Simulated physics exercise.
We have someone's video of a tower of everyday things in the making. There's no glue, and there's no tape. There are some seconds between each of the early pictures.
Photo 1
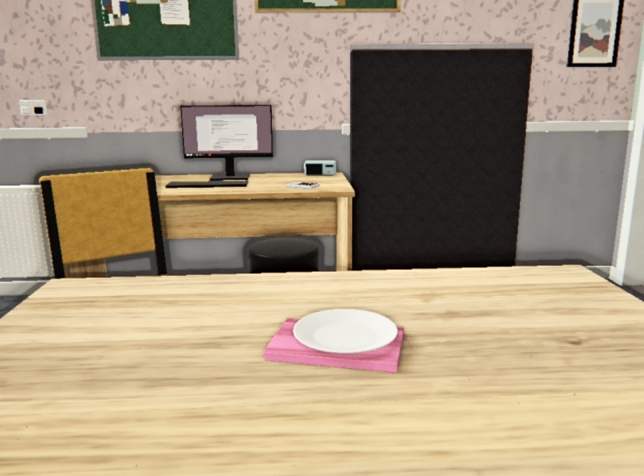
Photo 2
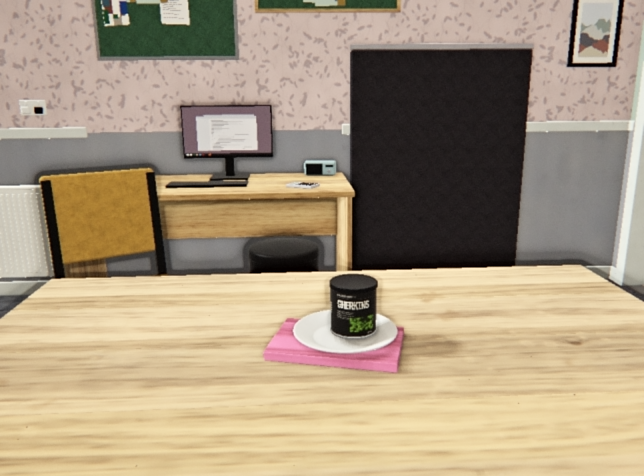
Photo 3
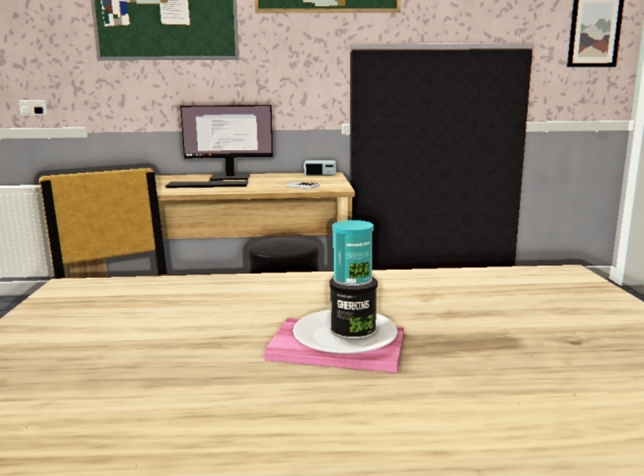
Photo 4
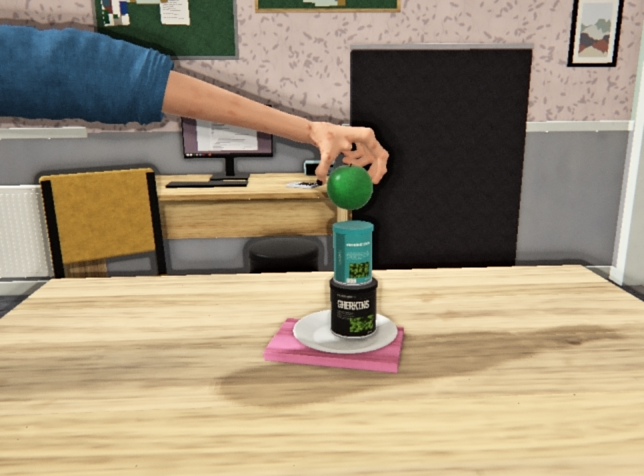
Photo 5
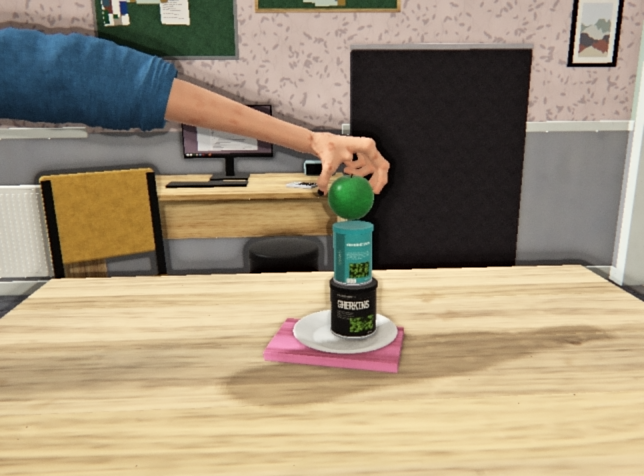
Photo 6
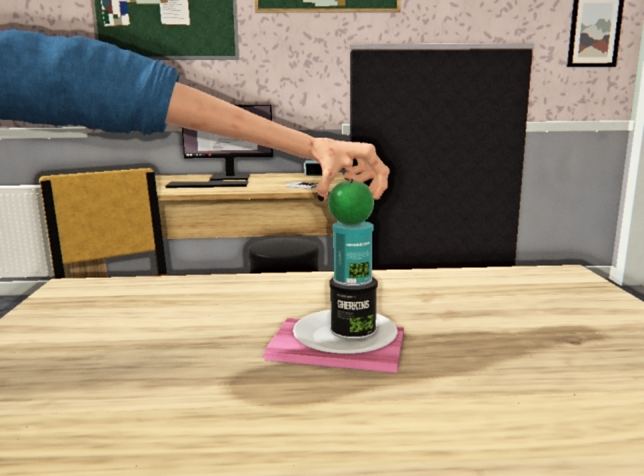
A room with a patterned pink and grey wall, a desk with a monitor and a mustard chair at left is seen from across a pale wooden table by a still camera. On a pink board sits a white plate, where a black pot appears, then a teal container on top of it. From the left, a blue-sleeved arm lowers a green apple slightly onto the container, fingers still holding it.
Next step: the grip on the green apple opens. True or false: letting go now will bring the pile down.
False.
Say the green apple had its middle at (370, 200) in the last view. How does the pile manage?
After that, the pile stays intact.
Then, 0.20 s after the last picture, nothing has stirred.
Then, 0.70 s after the last picture, green apple resting near (351, 203).
At rest, all 5 in place. Seen from the same camera at the end, green apple near (351, 203). The pile holds.
